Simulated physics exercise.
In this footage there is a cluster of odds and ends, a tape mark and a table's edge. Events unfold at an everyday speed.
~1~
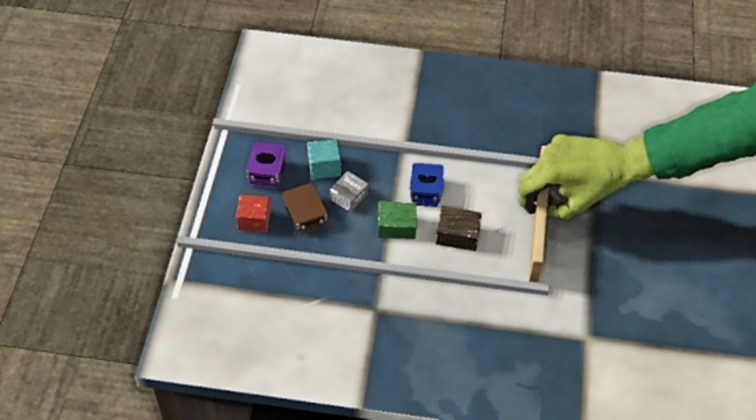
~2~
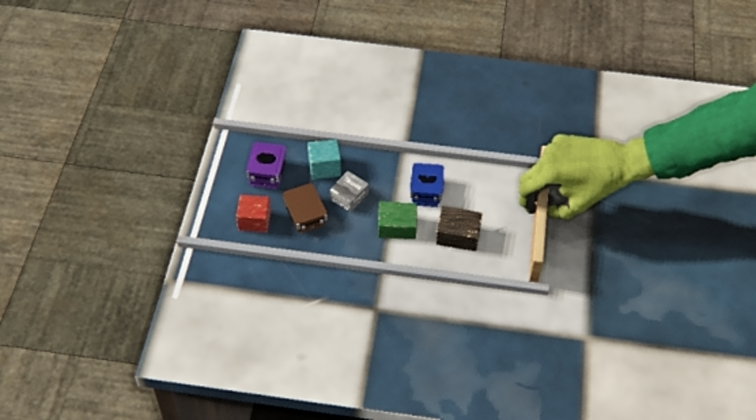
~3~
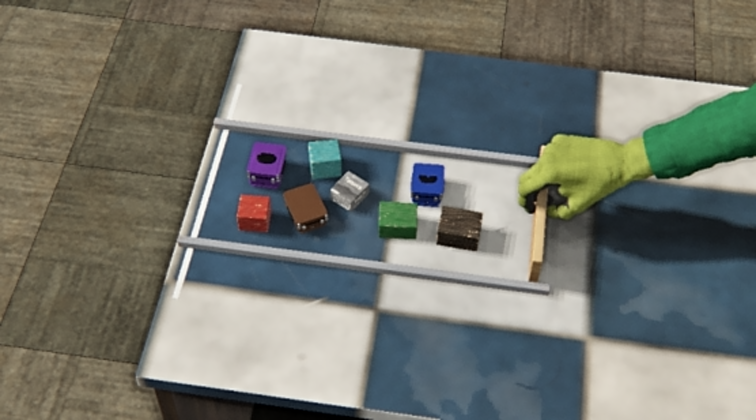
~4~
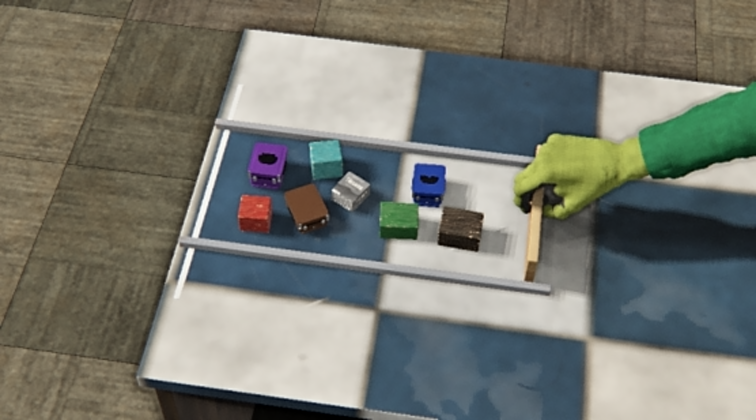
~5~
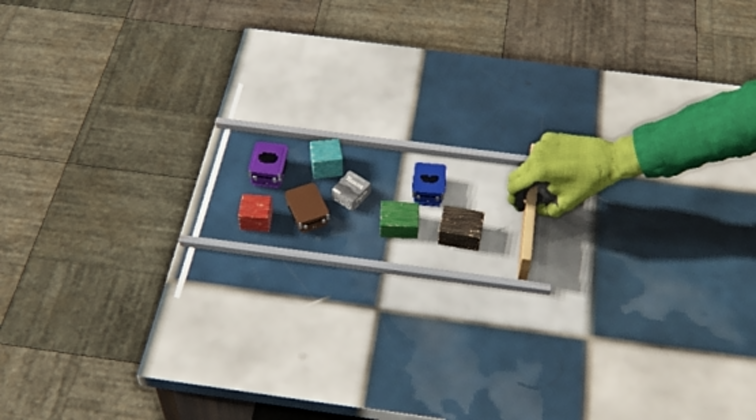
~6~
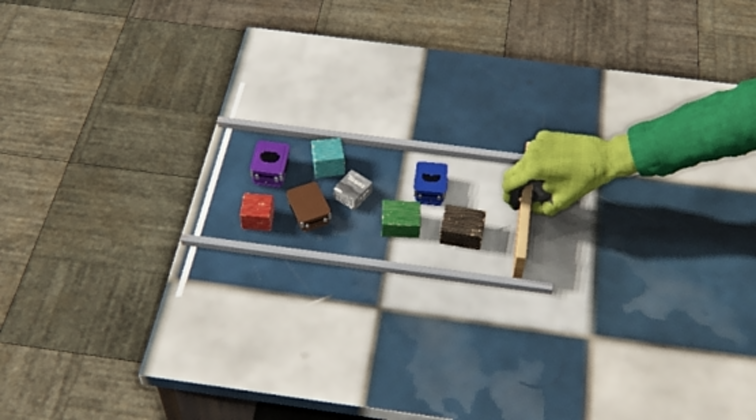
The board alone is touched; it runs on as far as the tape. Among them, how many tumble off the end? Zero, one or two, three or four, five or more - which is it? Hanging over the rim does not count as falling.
Answer: Five or more.
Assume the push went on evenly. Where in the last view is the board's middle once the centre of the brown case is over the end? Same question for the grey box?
Its middle is about (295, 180) and about (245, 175).
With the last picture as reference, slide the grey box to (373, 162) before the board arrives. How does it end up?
Starting there, it remains in the end.
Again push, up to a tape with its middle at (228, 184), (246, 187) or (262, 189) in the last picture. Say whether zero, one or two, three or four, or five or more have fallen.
Five or over; either three or four; either three or four.
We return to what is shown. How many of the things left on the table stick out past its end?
I'd put it at 1.
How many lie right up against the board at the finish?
The count is 1.
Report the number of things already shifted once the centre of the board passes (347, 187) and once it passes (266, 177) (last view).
Tally: 7; 8.
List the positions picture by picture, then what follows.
Red block (253, 214); purple case (267, 166); brown case (305, 209); board (540, 214); tape (209, 184), in the first picture.
Purple case (267, 166); board (540, 214), in the second picture.
Brown case (306, 209); blue case (428, 185), in the third picture.
Red block (255, 214); black block (461, 229), in the fourth picture.
Purple case (269, 166); green block (400, 220), in the fifth picture.
Red block (257, 212); purple case (271, 165); brown case (309, 208); board (524, 210); tape (213, 182), in the sixth picture.
Early on, none off yet; red block at rest near (257, 212); purple case at rest near (271, 165); brown case at rest near (309, 208).
A while later, none off yet; red block travelled well along near (184, 202); purple case travelled about its own width near (243, 161); brown case travelled well along near (218, 194).
Finally, the number that fall off is five or more; lost, black block, green block, grey box, turquoise block, brown case, purple case and red block.
